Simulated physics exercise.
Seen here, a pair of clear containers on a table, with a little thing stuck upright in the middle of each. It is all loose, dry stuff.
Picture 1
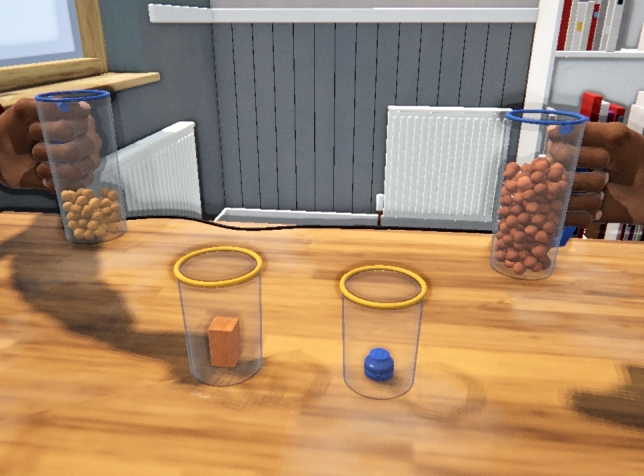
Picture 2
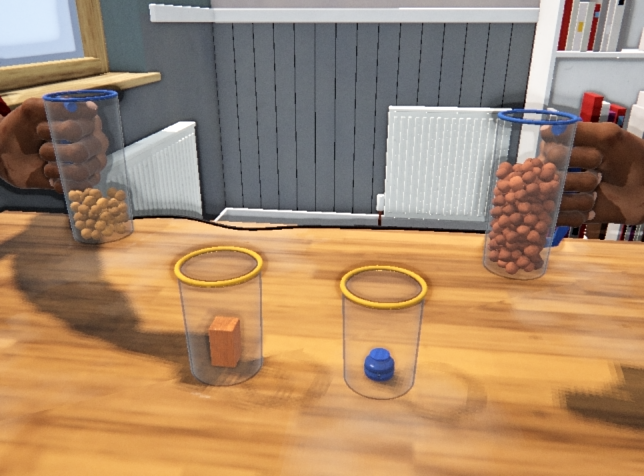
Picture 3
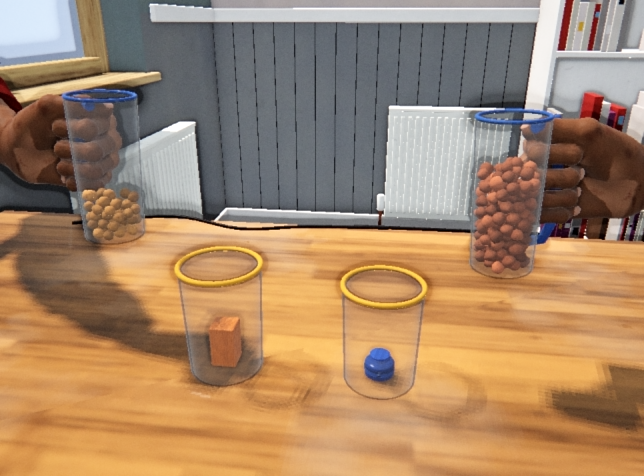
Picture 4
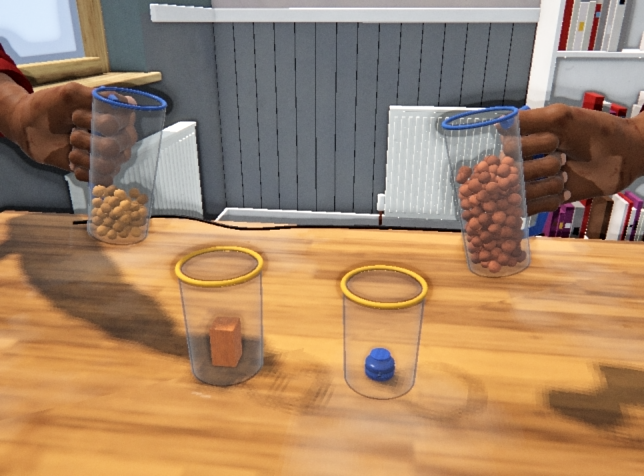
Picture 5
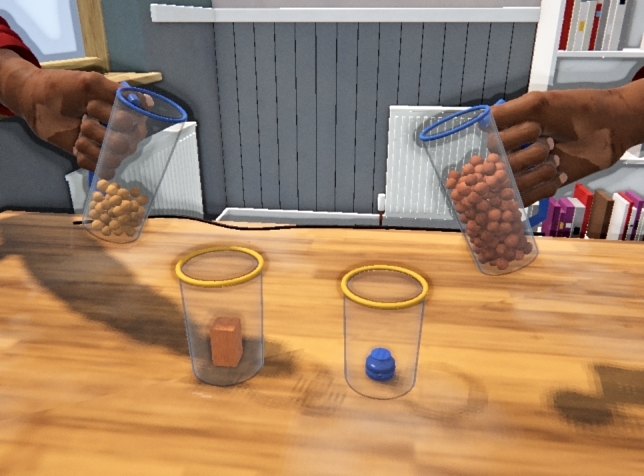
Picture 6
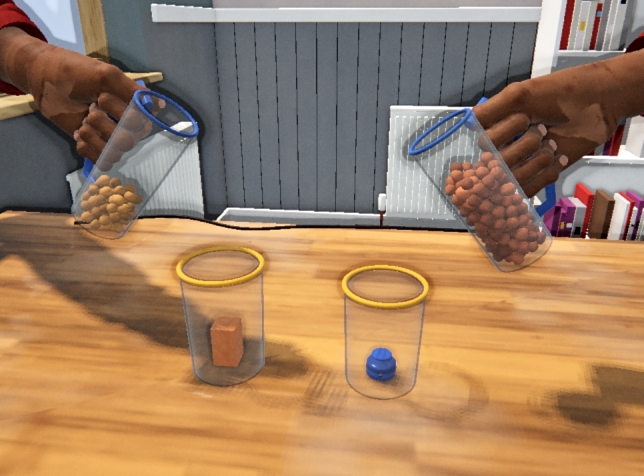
On a wooden table, two clear glasses stand with a small block in the left and a small blue bottle in the right. Behind them, two hands holding cups of tan and reddish-brown pellets move inward, then tilt the cups toward each other, the contents still inside.
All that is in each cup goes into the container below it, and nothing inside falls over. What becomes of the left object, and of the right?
On the left it stands proud of the pile, on the right it ends up hidden.
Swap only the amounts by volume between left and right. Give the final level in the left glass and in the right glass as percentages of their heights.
Left about 55, right about 35.
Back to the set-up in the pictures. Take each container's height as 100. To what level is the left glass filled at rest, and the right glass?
Left: 30 %. Right: 60 %.
Then, 0.32 s past the last view, left glass empty, all of its cupful still in the cup; right glass empty, all of its cupful still in the cup.
Then, 0.72 s past the last view, left glass empty, all of its cupful still in the cup; right glass empty, all of its cupful still in the cup.
Then, 1.15 s past the last view, left glass nearly empty, about two thirds of its cupful still in the cup; right glass nearly empty, about two thirds of its cupful still in the cup.
Finally, left glass a quarter full (surface near (227, 334)), nothing beside it; right glass half full (surface near (383, 324)), nothing beside it; the left thing is still showing; the right thing is covered.
